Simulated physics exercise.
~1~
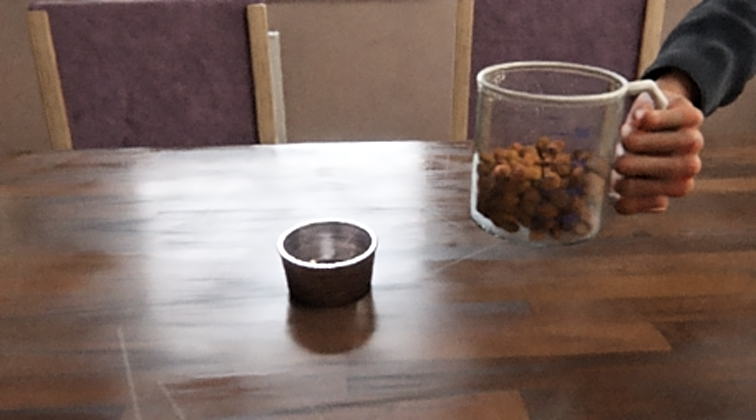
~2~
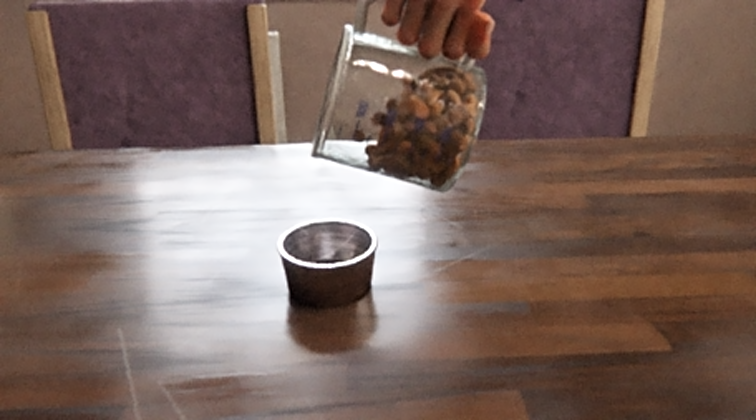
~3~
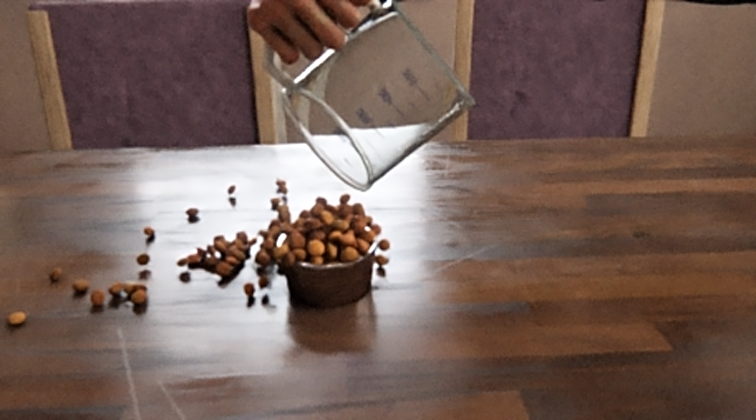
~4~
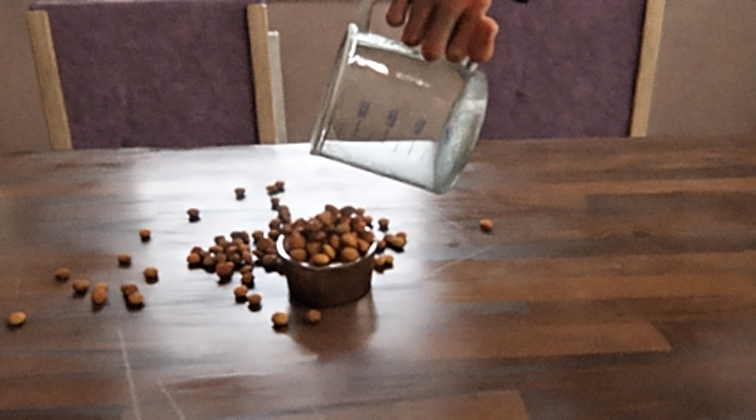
A hand in a dark sleeve holds a clear jug partly filled with brown kibble at the right, above a glossy dark wooden table seen from slightly above by a still camera. A small dark dish with a pale rim sits empty near the middle, with purple-backed chairs behind. The hand moves the jug left and up, tipping it on its side toward the dish. It tips further, and the kibble pours out, heaping the dish and scattering mostly leftward. The emptied jug then tilts partway back, leaving the dish piled high and many pieces strewn around it.
